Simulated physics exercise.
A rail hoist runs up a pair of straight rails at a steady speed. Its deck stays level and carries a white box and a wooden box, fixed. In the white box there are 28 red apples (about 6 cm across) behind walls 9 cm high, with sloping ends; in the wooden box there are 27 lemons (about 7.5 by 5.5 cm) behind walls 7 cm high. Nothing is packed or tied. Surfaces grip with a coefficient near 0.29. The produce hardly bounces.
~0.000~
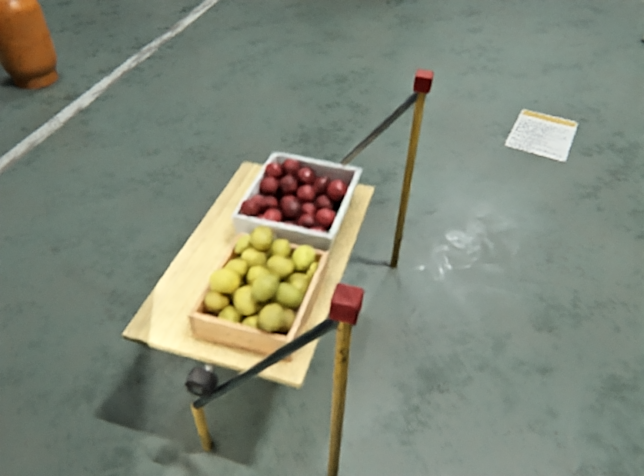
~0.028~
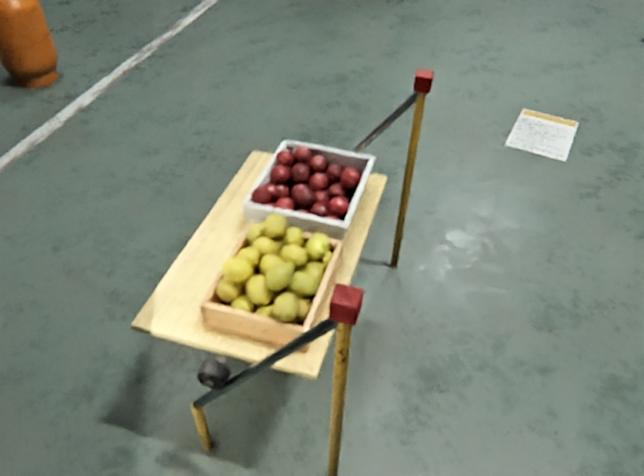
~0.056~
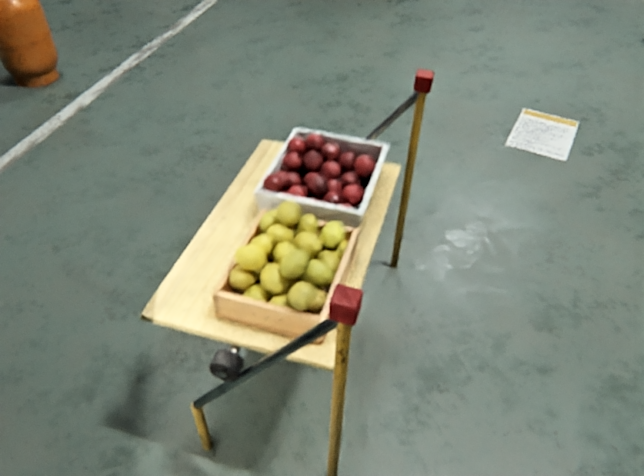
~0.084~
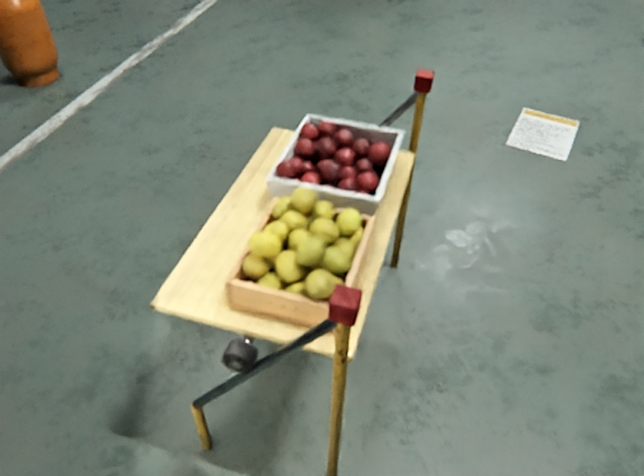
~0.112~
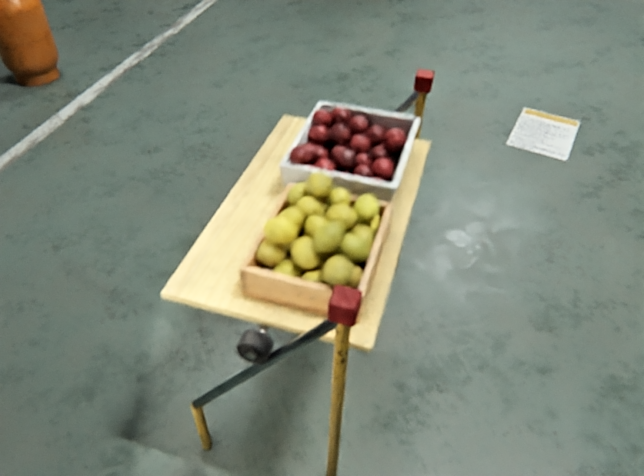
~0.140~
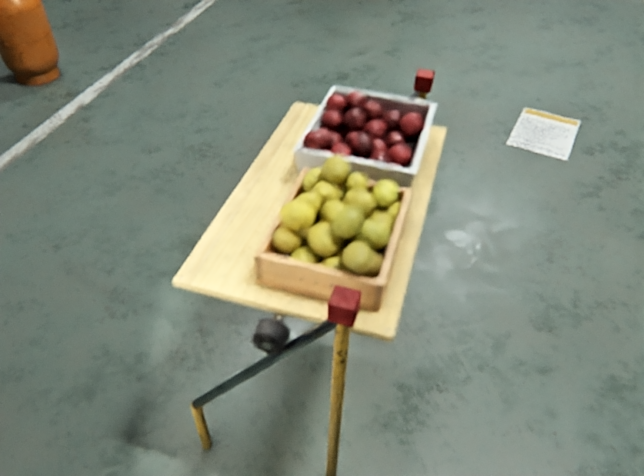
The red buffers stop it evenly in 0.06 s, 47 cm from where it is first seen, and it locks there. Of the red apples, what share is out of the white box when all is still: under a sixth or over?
More than a sixth of the red apples leave the white box.
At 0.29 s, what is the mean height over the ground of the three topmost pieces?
About 104 cm.
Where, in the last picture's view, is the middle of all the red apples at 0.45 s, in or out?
At about (459, 75).
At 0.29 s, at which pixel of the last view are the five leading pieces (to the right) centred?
Near (482, 154).
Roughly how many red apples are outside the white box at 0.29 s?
Some 1 by then.
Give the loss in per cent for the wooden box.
About: Wooden box 55 per cent.
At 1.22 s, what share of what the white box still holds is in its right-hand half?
Roughly 60 in a hundred.
After 0.17 s, the buffers are touched.
After 0.29 s, 1 of 28 out of the white box and 5 of 27 out of the wooden box.
After 0.45 s, 10 of 28 out of the white box and 13 of 27 out of the wooden box.
After 0.67 s, 17 of 28 out of the white box and 14 of 27 out of the wooden box.
Outcome (at 1.22 s), 17 of 28 out of the white box and 15 of 27 out of the wooden box. Asked share, 17 of 28, 61 per cent.
